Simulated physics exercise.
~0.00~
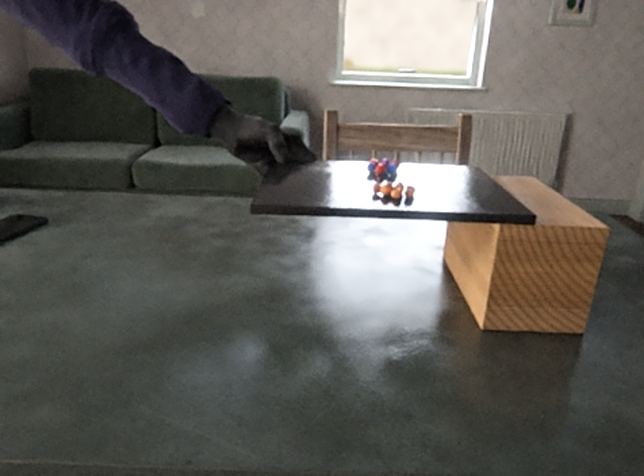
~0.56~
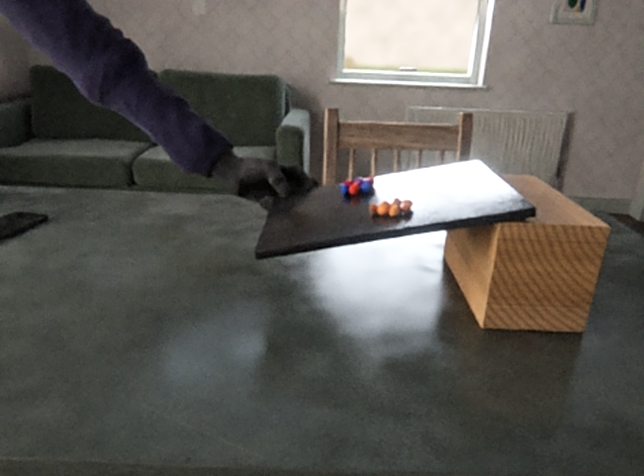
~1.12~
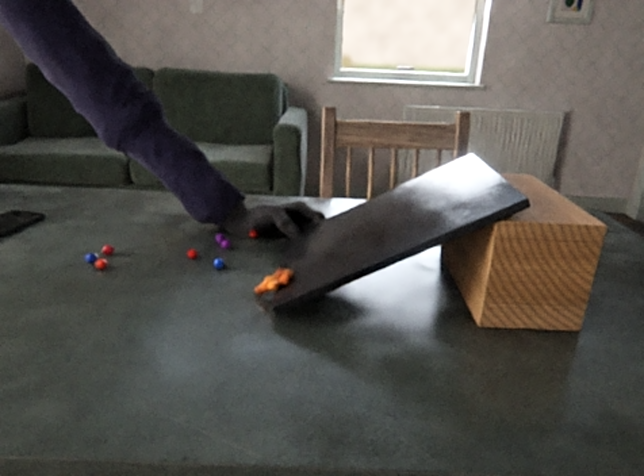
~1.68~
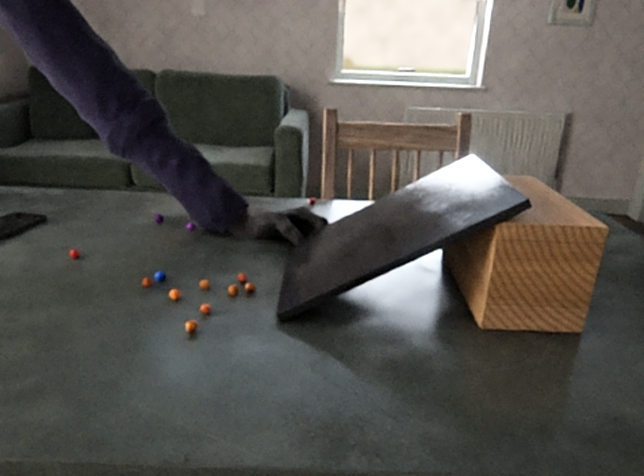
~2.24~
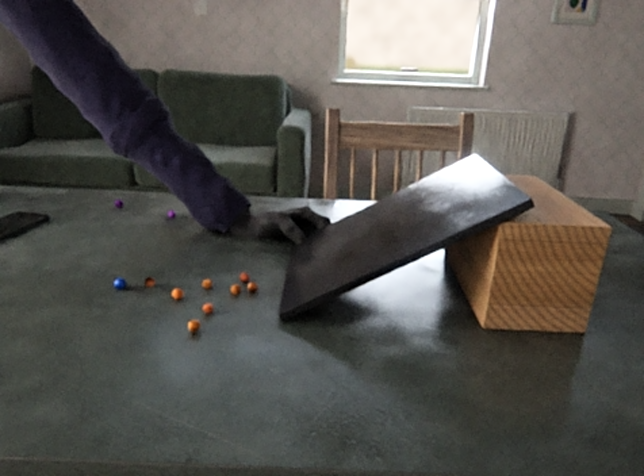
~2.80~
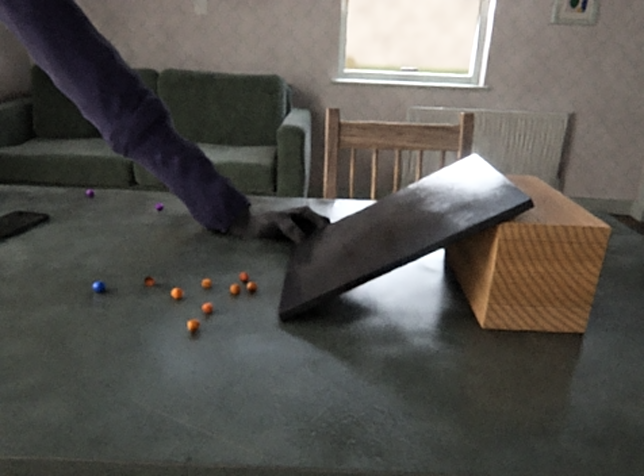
A hand lowers one end of a board, and small coloured balls roll off leftward, scattering.
